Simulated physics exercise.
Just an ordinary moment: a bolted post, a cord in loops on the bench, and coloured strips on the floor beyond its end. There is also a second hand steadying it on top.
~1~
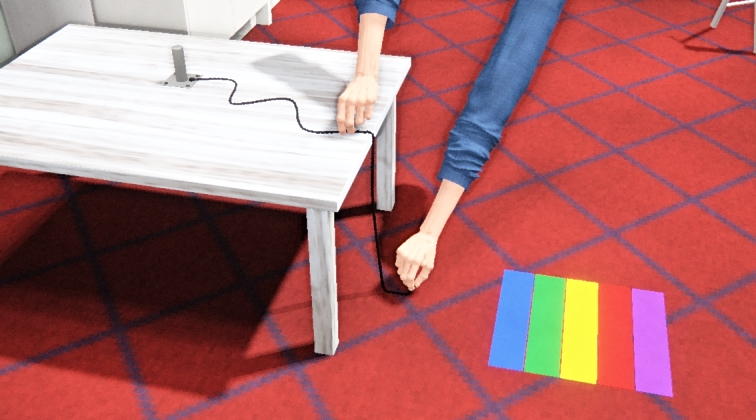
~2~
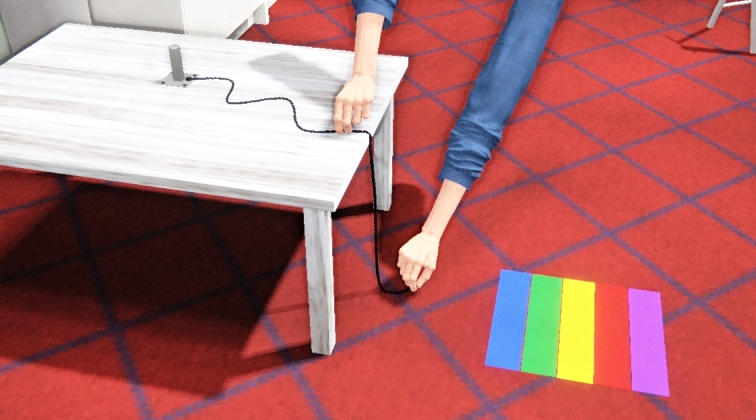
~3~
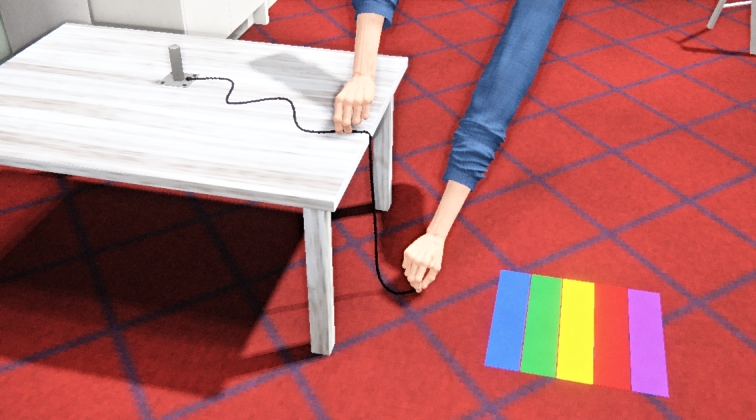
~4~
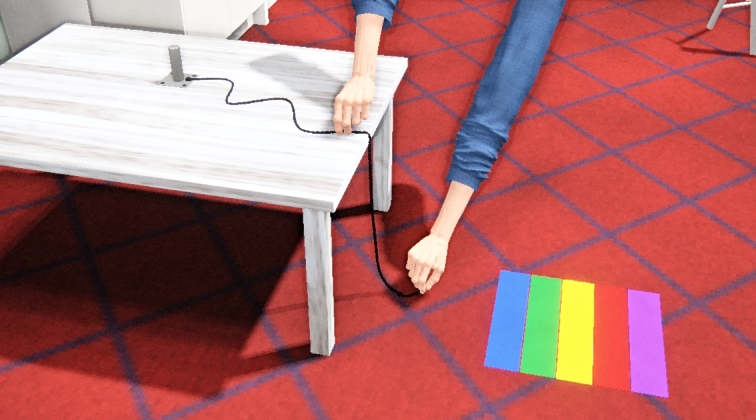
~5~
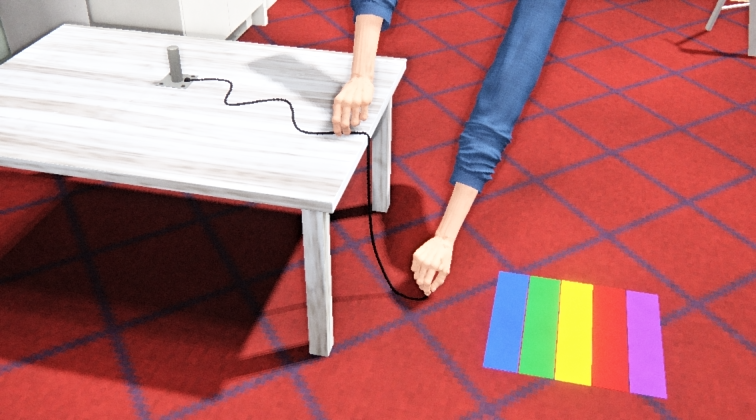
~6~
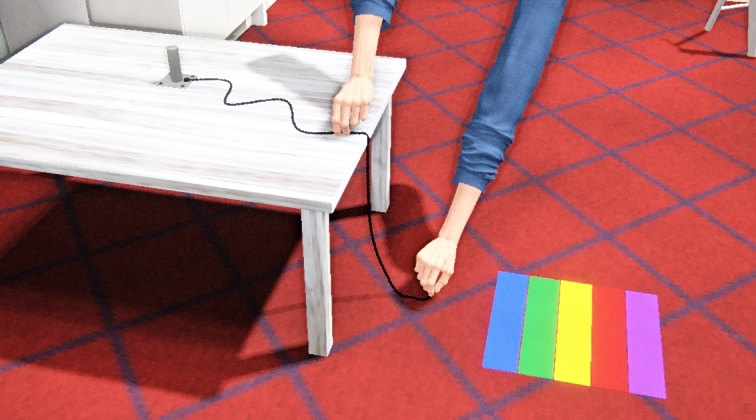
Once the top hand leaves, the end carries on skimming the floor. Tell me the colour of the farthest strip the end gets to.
The farthest it gets is red.
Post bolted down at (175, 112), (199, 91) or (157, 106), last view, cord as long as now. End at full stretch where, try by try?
In order, it comes out close to (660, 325), (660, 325) and (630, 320).
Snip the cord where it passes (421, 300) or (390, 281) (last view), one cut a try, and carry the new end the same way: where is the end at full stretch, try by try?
Roughly (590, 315), (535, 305).
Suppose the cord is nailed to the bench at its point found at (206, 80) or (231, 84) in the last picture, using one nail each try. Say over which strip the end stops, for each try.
Strip per try: Red / red.
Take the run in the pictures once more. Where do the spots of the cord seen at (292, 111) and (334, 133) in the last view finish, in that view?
Roughly at (342, 118), and the other roughly at (406, 156).
Early on, end near (551, 310); over green.
Midway, end near (592, 316); over yellow.
At the end of the slack, end near (616, 320); over red. It gets as far as the red strip.
